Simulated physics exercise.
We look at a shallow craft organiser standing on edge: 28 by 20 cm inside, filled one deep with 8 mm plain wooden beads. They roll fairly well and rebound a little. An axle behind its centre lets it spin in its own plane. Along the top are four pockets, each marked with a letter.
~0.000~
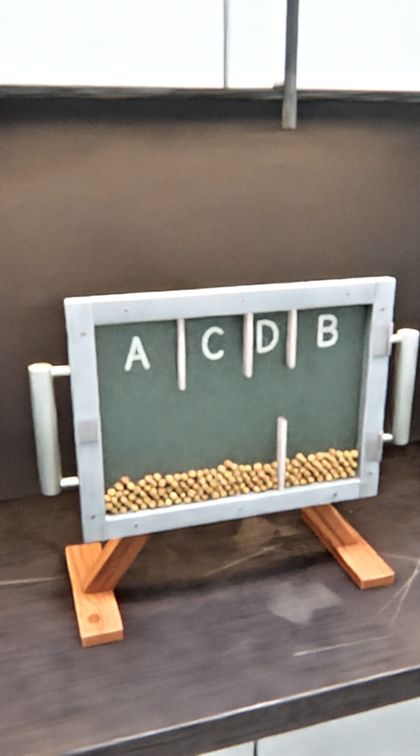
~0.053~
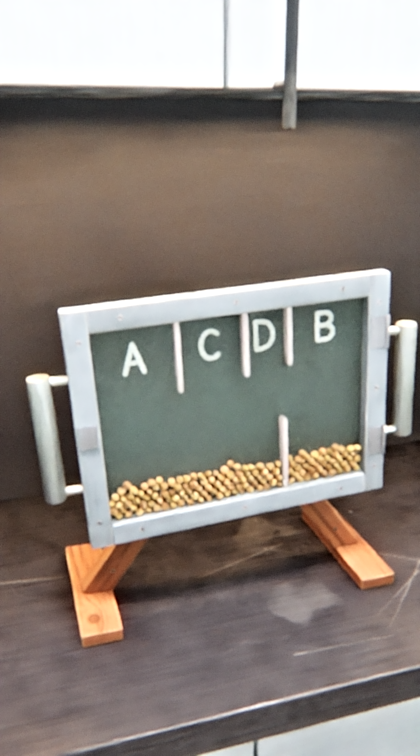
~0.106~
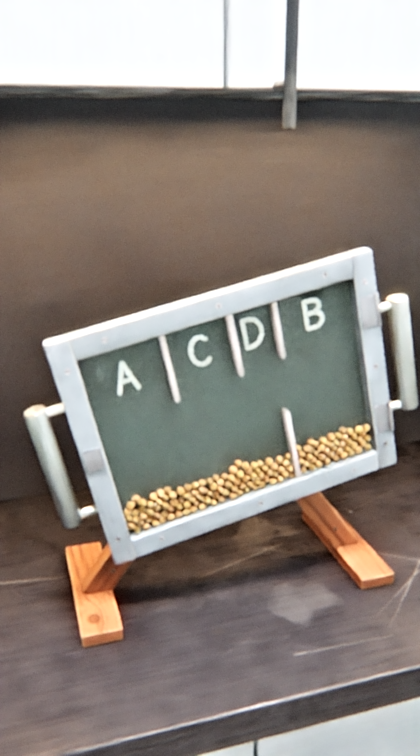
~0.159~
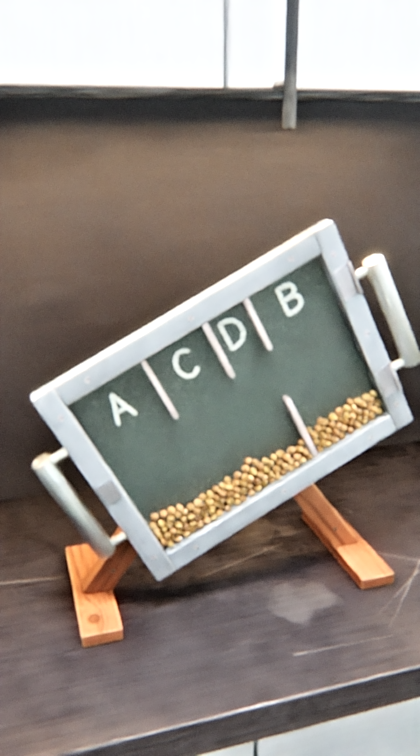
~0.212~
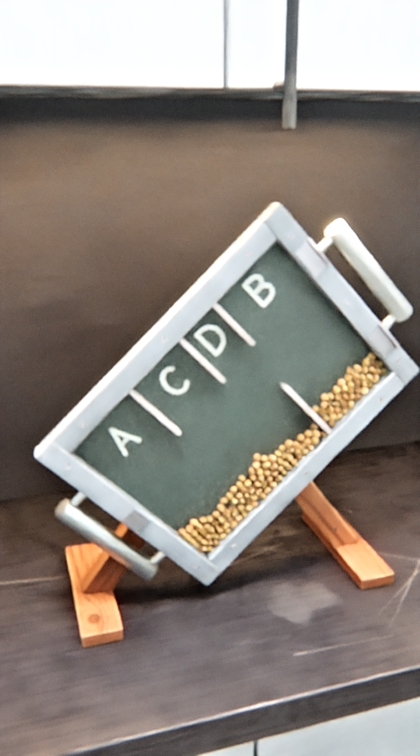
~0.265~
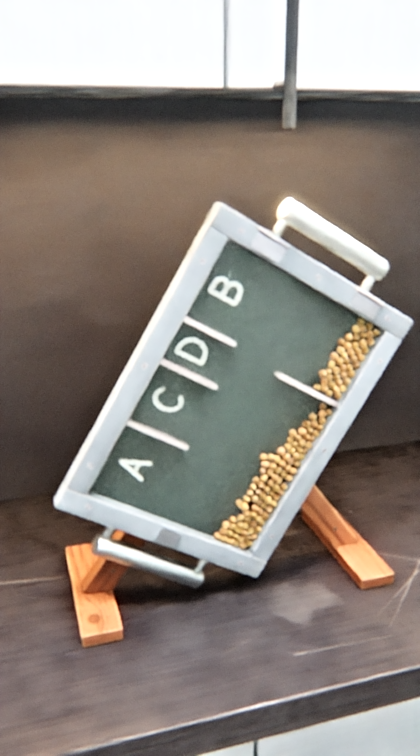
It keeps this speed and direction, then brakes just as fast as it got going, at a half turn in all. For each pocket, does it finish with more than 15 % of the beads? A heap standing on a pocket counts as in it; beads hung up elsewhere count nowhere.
A yes, B yes, C no, D no.
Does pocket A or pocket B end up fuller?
It is pocket A.
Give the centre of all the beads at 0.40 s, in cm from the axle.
Some 8 cm right and 1 cm below.
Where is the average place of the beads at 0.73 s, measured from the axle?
Some 4 cm right and 6 cm below.
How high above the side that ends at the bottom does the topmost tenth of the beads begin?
Roughly 7 cm.
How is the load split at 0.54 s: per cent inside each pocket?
Pocket A: 15; pocket B: 0; pocket C: 0; pocket D: 0.
After 0.40 s it has turned 100°, the beads' middle is 8 cm right of and 1 cm below the axle; inside pockets, nothing yet.
After 0.73 s it has turned 180°, the beads' middle is 4 cm right of and 6 cm below the axle; inside pockets, A 55 %, B 30 %.
Settled by 1.4 s, A 65 %, B 30 %, C 0 %, D 0 %.
